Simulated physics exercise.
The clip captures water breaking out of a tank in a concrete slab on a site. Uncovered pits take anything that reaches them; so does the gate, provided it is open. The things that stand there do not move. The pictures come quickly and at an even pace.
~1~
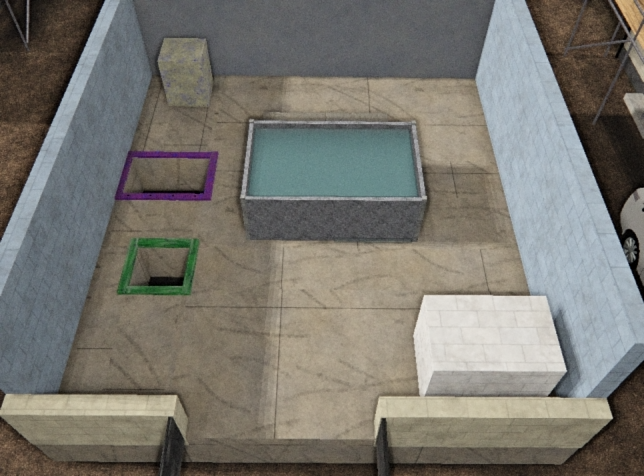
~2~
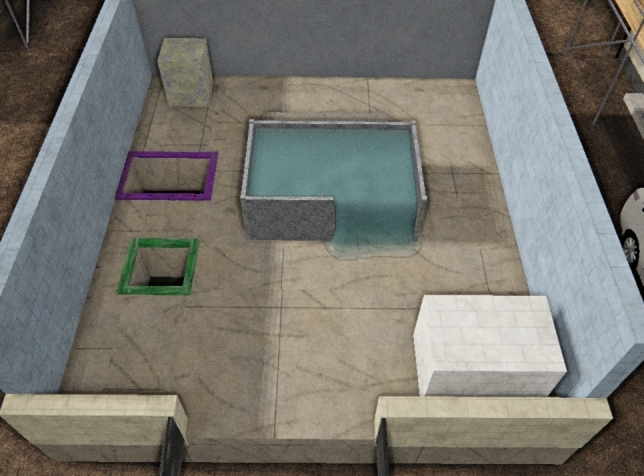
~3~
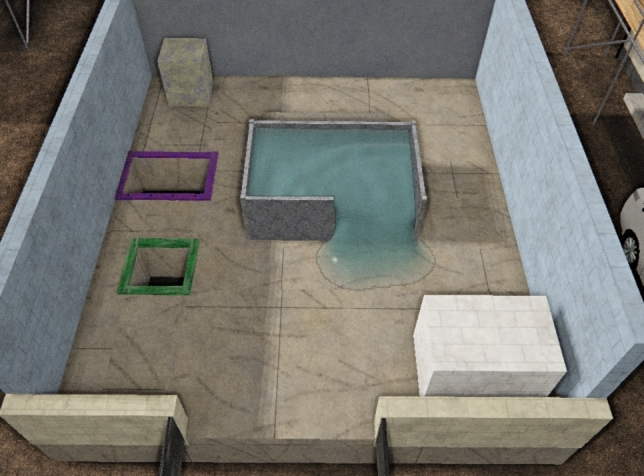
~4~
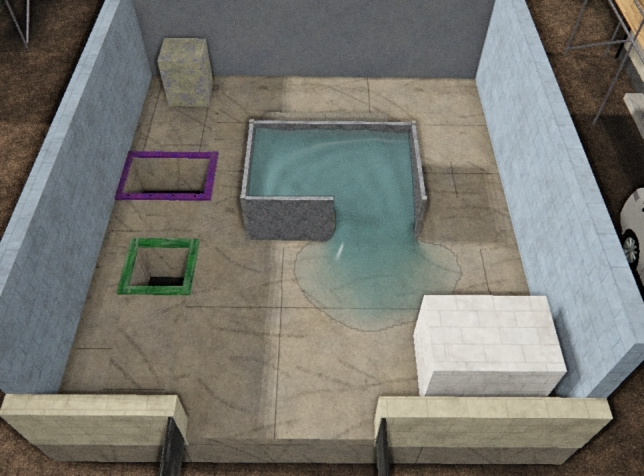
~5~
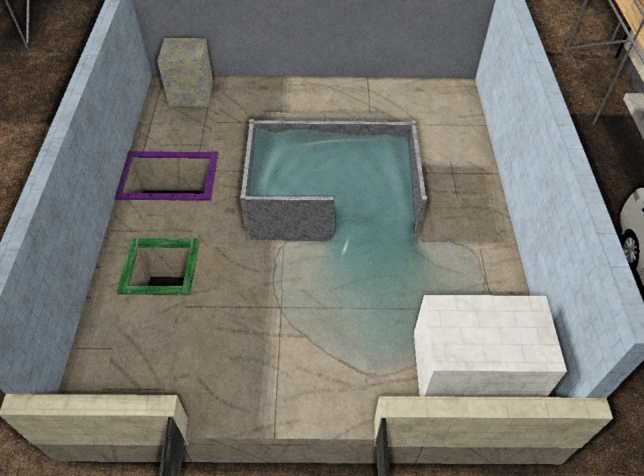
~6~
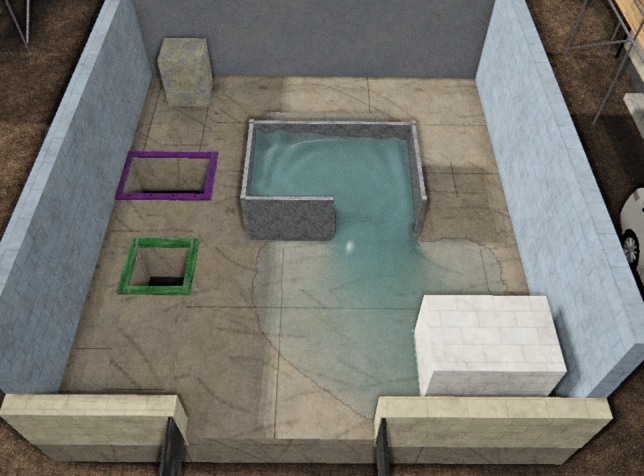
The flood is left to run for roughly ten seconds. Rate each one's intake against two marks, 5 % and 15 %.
Ratings: Gate - above the 15 % mark; green pit - below the 5 % mark; purple pit - below the 5 % mark.
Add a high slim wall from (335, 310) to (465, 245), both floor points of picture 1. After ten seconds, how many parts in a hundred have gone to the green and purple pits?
The green pit gets 20 per cent and the purple pit gets 6 per cent.
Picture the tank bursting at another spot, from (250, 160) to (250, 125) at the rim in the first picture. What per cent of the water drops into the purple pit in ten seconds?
Approximate share, purple: 55 in a hundred.
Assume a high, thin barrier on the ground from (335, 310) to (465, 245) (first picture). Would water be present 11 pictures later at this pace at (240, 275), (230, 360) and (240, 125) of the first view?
In the order given, the spots are swamped, swamped and spared.
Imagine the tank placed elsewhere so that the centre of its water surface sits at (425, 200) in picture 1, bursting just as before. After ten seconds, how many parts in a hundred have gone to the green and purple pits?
Shares - green: 12 in a hundred; purple: 8 in a hundred.
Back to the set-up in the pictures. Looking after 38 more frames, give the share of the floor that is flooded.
About 65 in a hundred.
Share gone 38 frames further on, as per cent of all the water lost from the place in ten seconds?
I make it 80 per cent.
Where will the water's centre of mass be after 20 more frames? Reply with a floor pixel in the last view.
I'd place it roughly at (390, 261).
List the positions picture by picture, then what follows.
Still water in the open tank at (333, 162), in the first frame.
Water pours out at (374, 224) and has run to (418, 244), in the second frame.
The front is at (336, 279), out from the gap at (374, 227), in the third frame.
Water pours out at (374, 228) and has run to (363, 326), in the fourth frame.
Water pours out at (374, 228) and has run to (397, 366), in the fifth frame.
Water pours out at (374, 228) and has run to a hidden place, in the sixth frame.
A moment on, water covers 25 % of the floor; the gate 3 %, the green pit 0 %, the purple pit 0 %.
Next, water covers 30 % of the floor; the gate 11 %, the green pit 0 %, the purple pit 0 %.
Then, water covers 50 % of the floor; the gate 22 %, the green pit 0 %, the purple pit 0 %.
Later, water covers 65 % of the floor; the gate 33 %, the green pit 0 %, the purple pit 0 %.
In the end, water covers 90 % of the floor; the gate 41 %, the green pit 0 %, the purple pit 1 %.
